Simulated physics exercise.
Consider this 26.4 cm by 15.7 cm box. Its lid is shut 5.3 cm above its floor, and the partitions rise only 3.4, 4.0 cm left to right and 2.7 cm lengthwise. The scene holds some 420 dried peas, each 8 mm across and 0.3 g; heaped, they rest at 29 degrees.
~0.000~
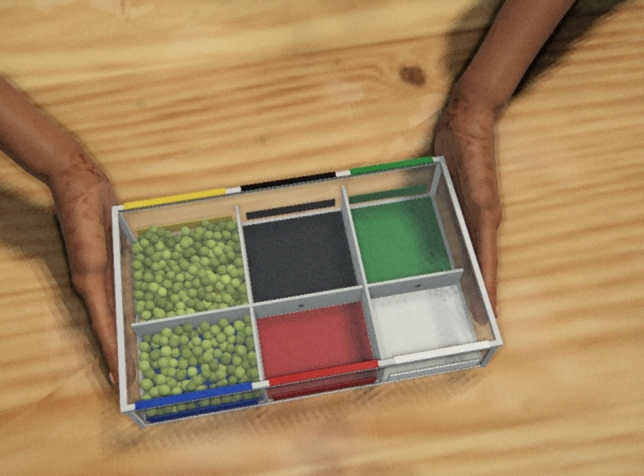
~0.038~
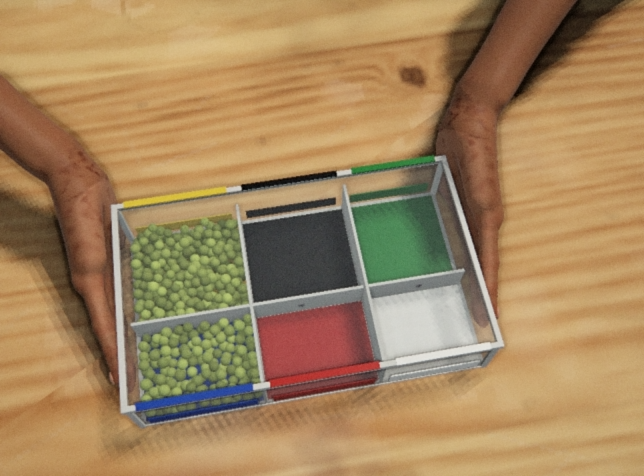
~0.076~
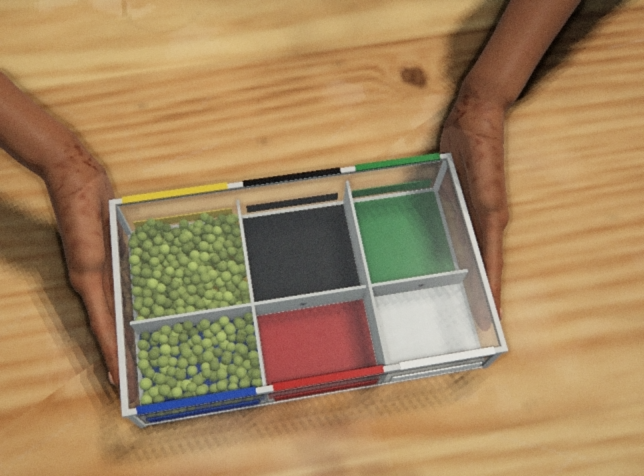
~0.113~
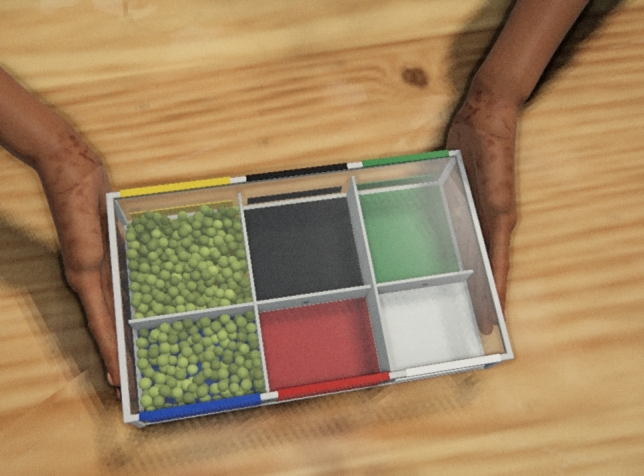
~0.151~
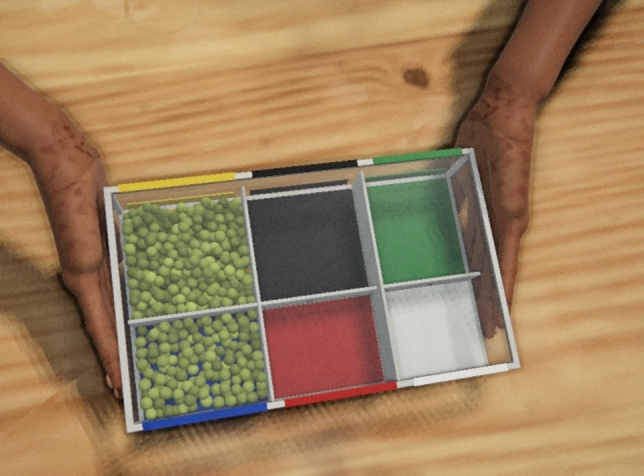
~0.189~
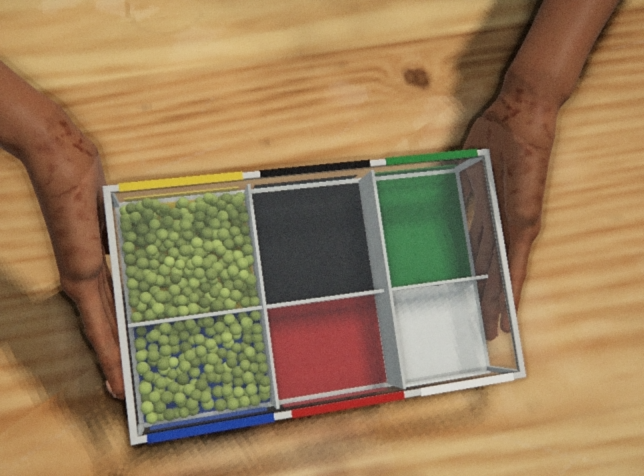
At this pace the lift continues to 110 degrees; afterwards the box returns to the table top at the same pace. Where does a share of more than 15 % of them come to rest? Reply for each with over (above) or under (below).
Red - over, blue - over, green - under, yellow - under, white - under, black - under.
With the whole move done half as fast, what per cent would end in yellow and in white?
Yellow 0 %, white 5 %.
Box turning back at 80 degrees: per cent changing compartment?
Result: Some 50 %.
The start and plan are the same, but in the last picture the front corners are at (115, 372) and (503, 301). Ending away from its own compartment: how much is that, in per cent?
That gives some 35 per cent.
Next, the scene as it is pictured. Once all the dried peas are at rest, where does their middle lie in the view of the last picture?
Resting centre estimate: Around (237, 373).
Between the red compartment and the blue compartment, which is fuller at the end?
The blue compartment ends up with more.
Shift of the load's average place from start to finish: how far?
Around 6.5 centimetres.
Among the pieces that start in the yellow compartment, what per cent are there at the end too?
Roughly 0 per cent.
After 0.74 s, tilt 109 degrees; red 15 %, blue 65 %, yellow 20 %.
After 1.11 s, tilt 47 degrees; red 20 %, blue 70 %, yellow 5 %, white 5 %.
After 1.57 s, tilt 0 degrees; red 20 %, blue 70 %, yellow 5 %, white 5 %.
At rest (2.1 s), red 20 %, blue 70 %, green 0 %, yellow 5 %, white 5 %, black 0 %.
